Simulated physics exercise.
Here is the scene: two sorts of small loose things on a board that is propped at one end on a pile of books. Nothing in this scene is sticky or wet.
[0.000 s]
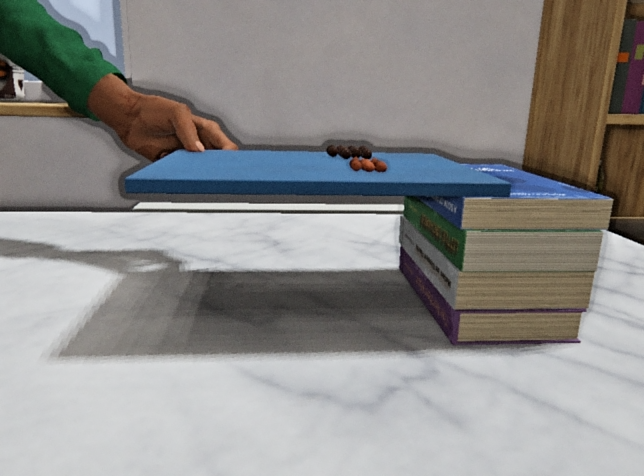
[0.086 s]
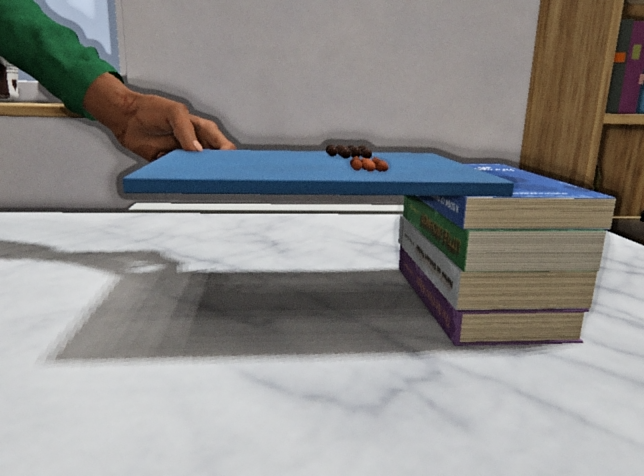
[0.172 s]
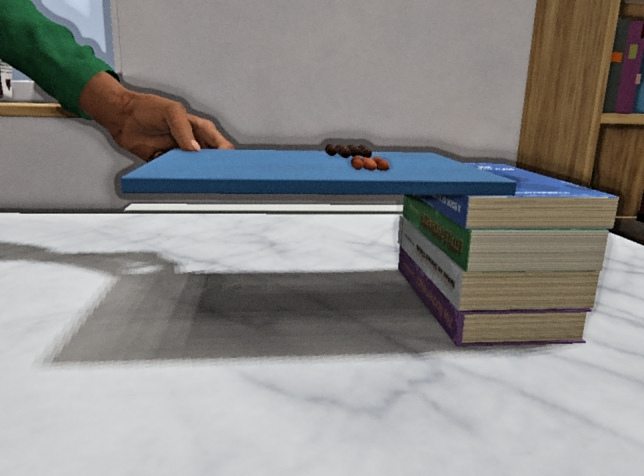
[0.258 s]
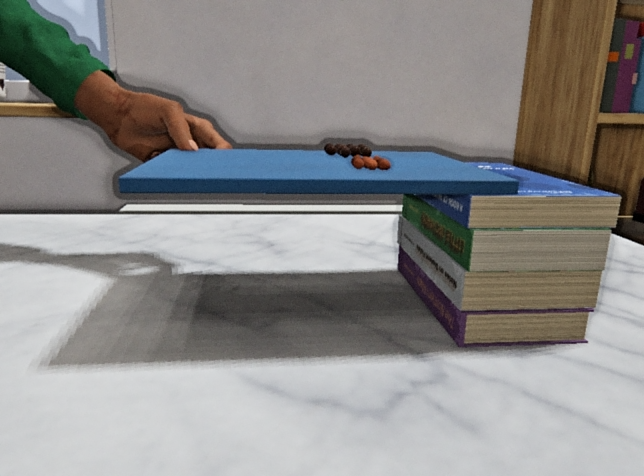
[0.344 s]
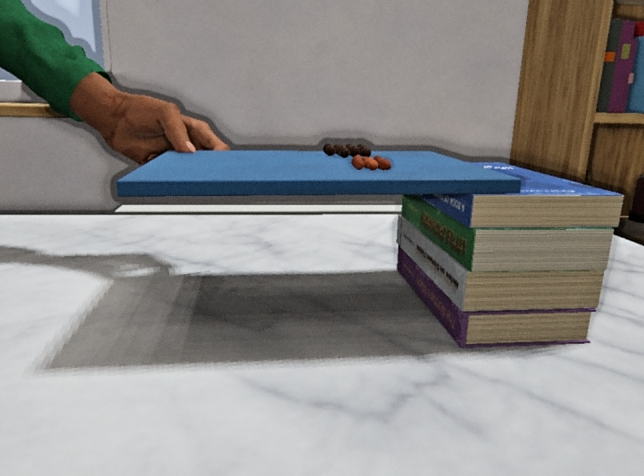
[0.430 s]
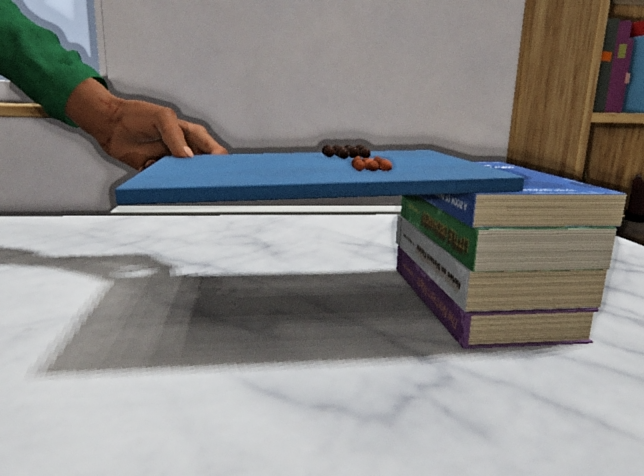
A hand slightly lowers the left end of a blue board holding small brown pieces.
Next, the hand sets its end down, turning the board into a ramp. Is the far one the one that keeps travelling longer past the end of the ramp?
Yes, it is.
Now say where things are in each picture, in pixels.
Held end of the board near (141, 184), level; book pile near (486, 191), tall, over half the board's length; near batch near (366, 165), a few clay pellets; far batch near (353, 152), a few chocolate balls, in the first frame.
Held end of the board near (139, 184), level; far batch near (353, 152), in the second frame.
Held end of the board near (138, 183), level; near batch near (368, 163), in the third frame.
Held end of the board near (136, 183), level; far batch near (352, 151), in the fourth frame.
Held end of the board near (134, 187), down by 1°; near batch near (369, 163), in the fifth frame.
Held end of the board near (133, 194), down by 2°; book pile near (489, 188); near batch near (369, 164), not moving; far batch near (351, 152), not moving, in the sixth frame.
After 0.73 s, board sloping at 11°; near batch the whole lot still on the board; far batch the whole lot still on the board.
After 1.10 s, board sloping at 23°; near batch the whole lot still on the board; far batch the whole lot still on the board.
After 1.51 s, board resting at 30°; near batch mostly less than half a board's length out; far batch mostly up to a board's length out.
In the end (3.4 s), board resting at 30°; near batch mostly up to a board's length out; far batch mostly one to two board lengths out, near a third gone off the table; the far batch has gone farther.
